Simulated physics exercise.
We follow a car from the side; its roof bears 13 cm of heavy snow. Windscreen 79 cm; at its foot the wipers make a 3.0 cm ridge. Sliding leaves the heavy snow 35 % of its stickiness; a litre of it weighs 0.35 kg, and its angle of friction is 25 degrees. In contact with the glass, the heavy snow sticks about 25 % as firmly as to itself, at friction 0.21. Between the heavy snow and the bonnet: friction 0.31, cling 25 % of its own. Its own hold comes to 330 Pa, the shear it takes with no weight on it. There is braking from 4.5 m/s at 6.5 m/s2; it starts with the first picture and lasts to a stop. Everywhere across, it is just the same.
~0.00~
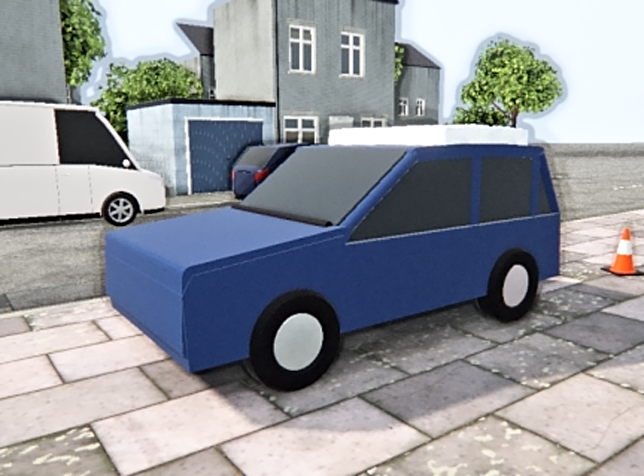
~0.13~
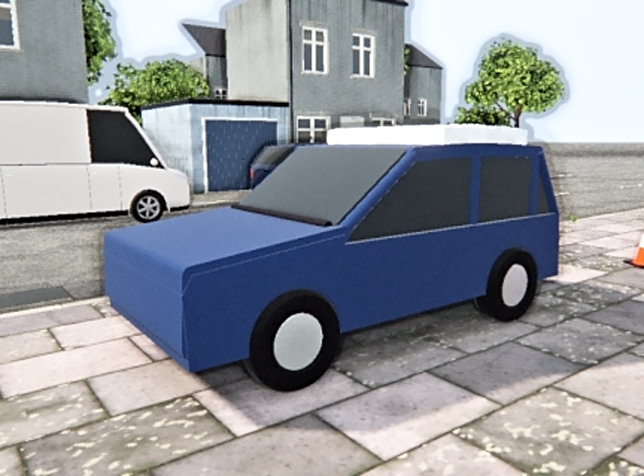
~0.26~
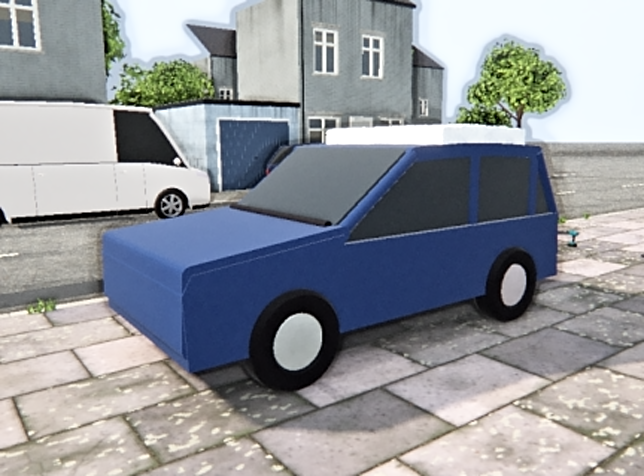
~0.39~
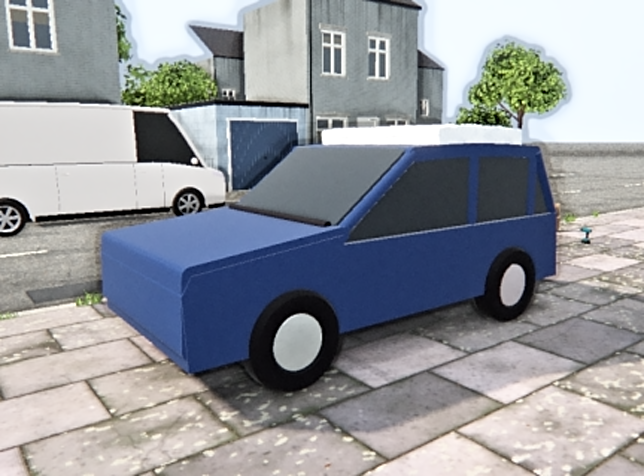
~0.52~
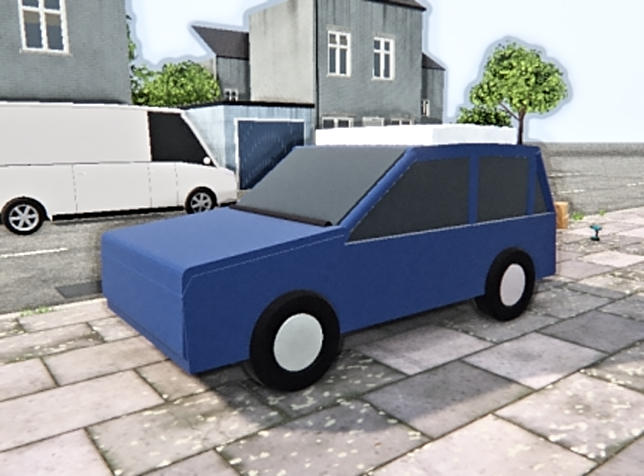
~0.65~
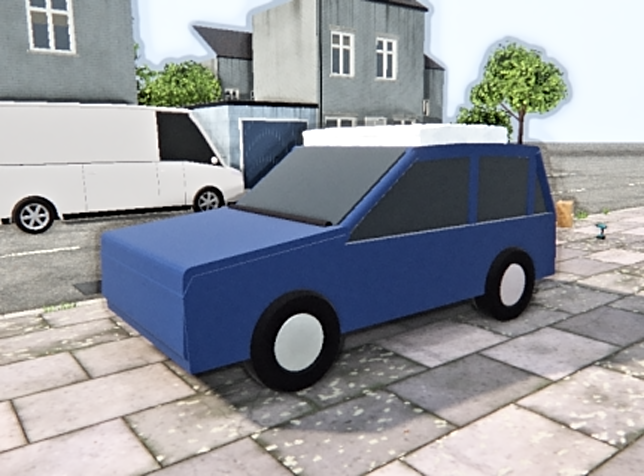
A blue car with dark windows and pale wheels fills the middle of a side-on view, its bonnet pointing left, on a paved street with grey houses, trees and a white van behind. The camera keeps level with it as the background slides right, quickly at first and then more slowly, and an orange cone leaves the right edge. The thick white snow layer on its roof creeps forward, leftward, towards the windscreen.
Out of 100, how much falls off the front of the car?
About 1 out of 100.
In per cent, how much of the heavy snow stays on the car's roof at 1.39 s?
Something close to 30 in a hundred.
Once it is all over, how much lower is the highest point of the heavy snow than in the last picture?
Roughly 0 cm.
After 0.99 s, 57 % of the snow is on the roof, 43 % on the glass, none on the bonnet and none has gone off the nose.
After 1.39 s, 30 % of the snow is on the roof, 39 % on the glass, 31 % on the bonnet and none has gone off the nose.
After 1.79 s, 30 % of the snow is on the roof, 21 % on the glass, 50 % on the bonnet and none has gone off the nose.
After 2.19 s, 30 % of the snow is on the roof, 21 % on the glass, 48 % on the bonnet and 1 % has gone off the nose.
After 2.29 s, at the end, 30 % of the snow is on the roof, 21 % on the glass, 48 % on the bonnet and 1 % has gone off the nose.
